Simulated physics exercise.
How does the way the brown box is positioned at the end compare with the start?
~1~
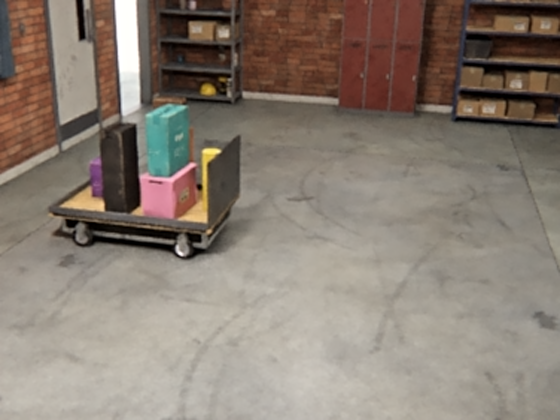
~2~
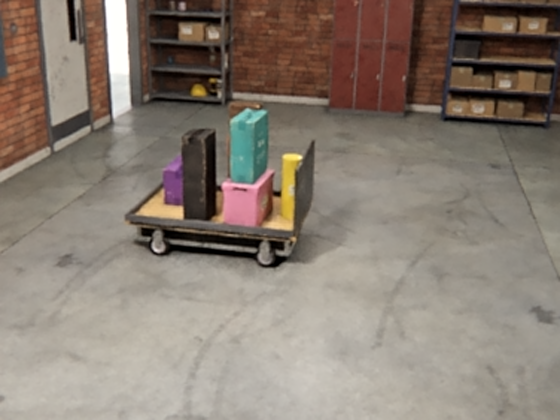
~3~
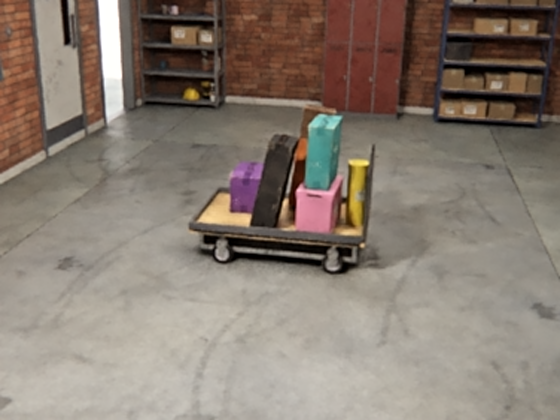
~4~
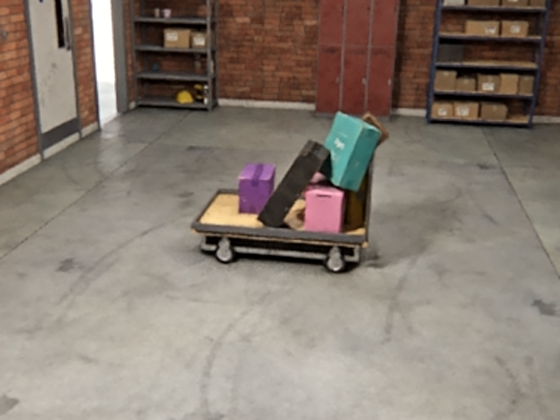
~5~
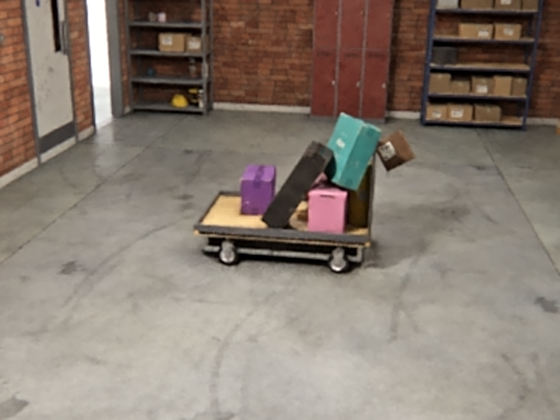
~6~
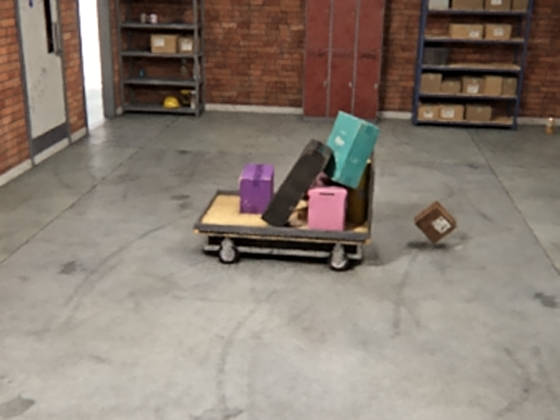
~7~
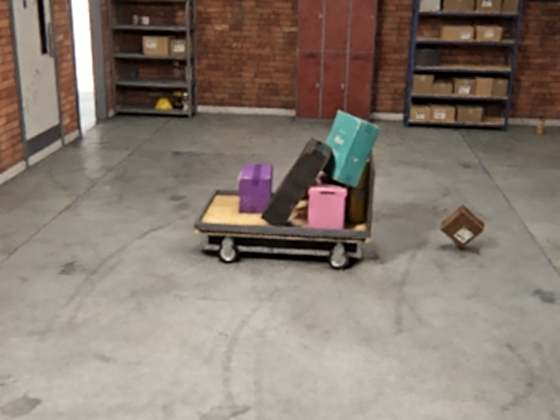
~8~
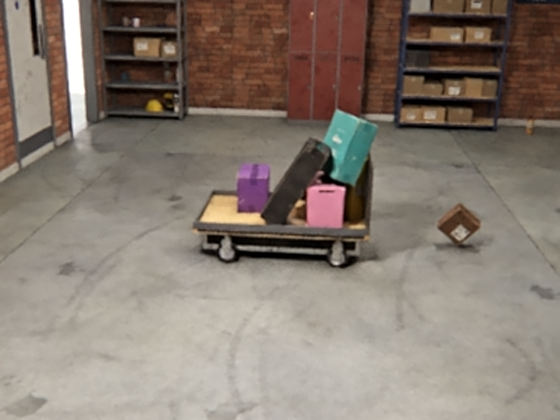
At the start the brown box is upright on the cart, partly hidden behind the turquoise box. At the end it is leaning at an angle on the floor to the right of the cart.
The video shows a flat cart carrying colored boxes and a yellow canister rolling right across a workshop floor and stopping. The black and turquoise boxes tip rightward and stay leaning, while a brown box falls over the front board and ends tilted on the floor.
